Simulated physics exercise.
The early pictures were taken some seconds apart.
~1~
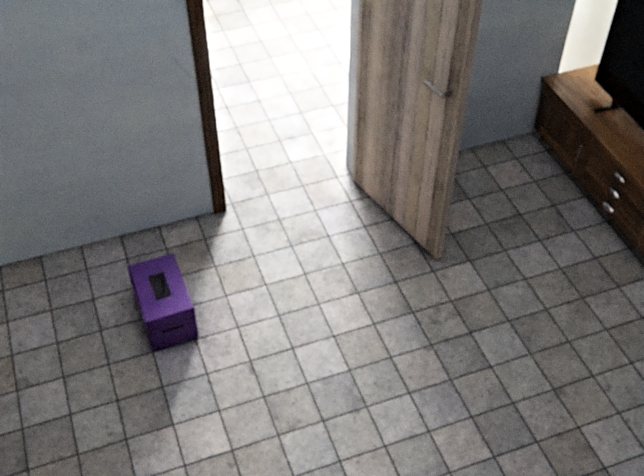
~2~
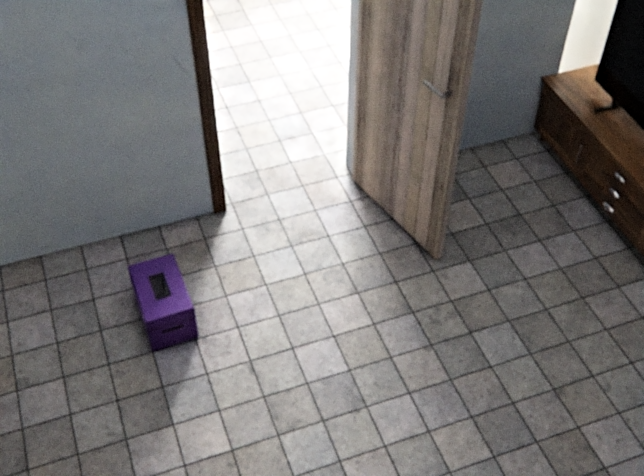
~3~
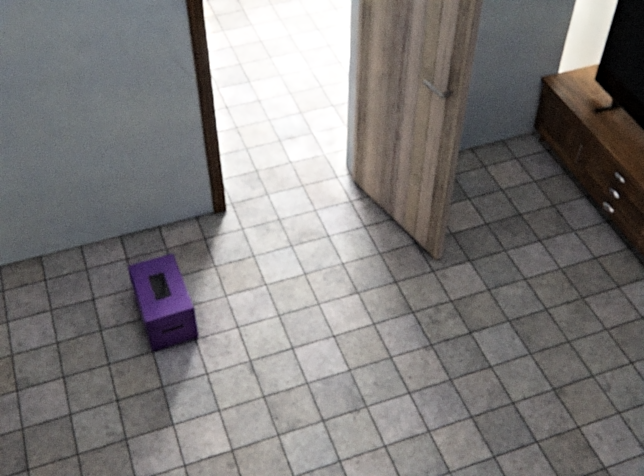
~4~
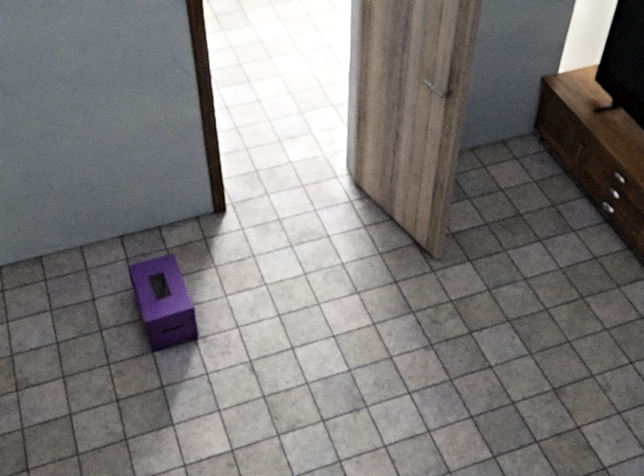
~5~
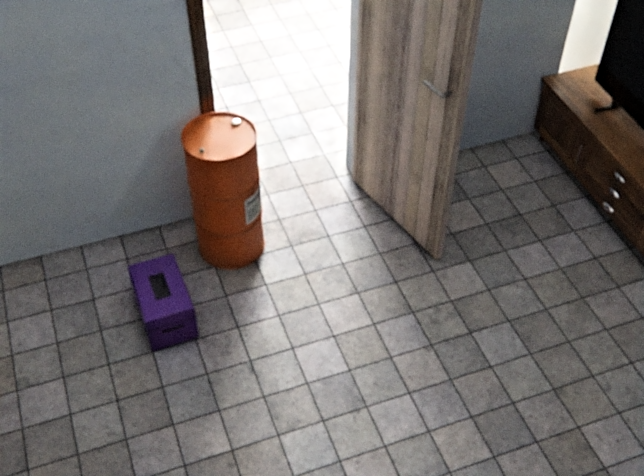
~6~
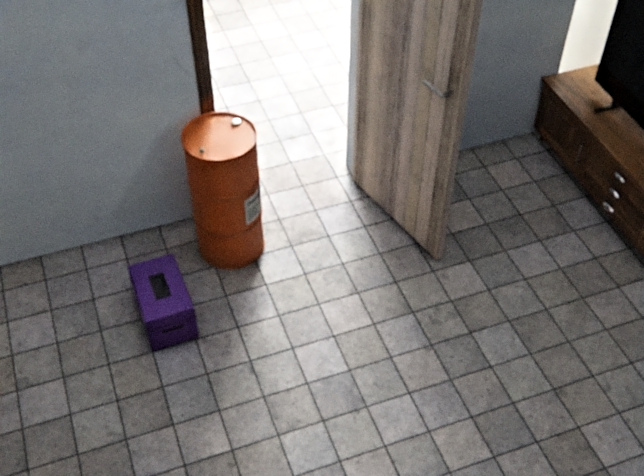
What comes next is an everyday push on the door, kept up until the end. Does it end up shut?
The door cannot travel further.
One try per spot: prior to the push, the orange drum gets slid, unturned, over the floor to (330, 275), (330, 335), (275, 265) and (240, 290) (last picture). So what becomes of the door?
1: Stays ajar; 2: Swings home; 3: Stays ajar; 4: Swings home.
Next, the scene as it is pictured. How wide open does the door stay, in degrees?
About 30°.
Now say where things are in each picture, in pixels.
Door wide open and still; purple toolbox (163, 301), in the first frame.
Door wide open and still; purple toolbox (163, 301), in the second frame.
Door wide open and still; purple toolbox (163, 301), in the third frame.
Door wide open and still; purple toolbox (163, 301), in the fourth frame.
Door wide open and still; purple toolbox (163, 301), in the fifth frame.
Door wide open and still; orange drum (226, 193); purple toolbox (163, 301), in the sixth frame.
Then, 0.60 s later than the last frame, door 88° open.
Then, 1.10 s later than the last frame, door 61° open.
Then, 1.40 s later than the last frame, door 42° open.
When it is over, door 29° open; both as before. End places, in pixels of the last picture, orange drum near (224, 193).
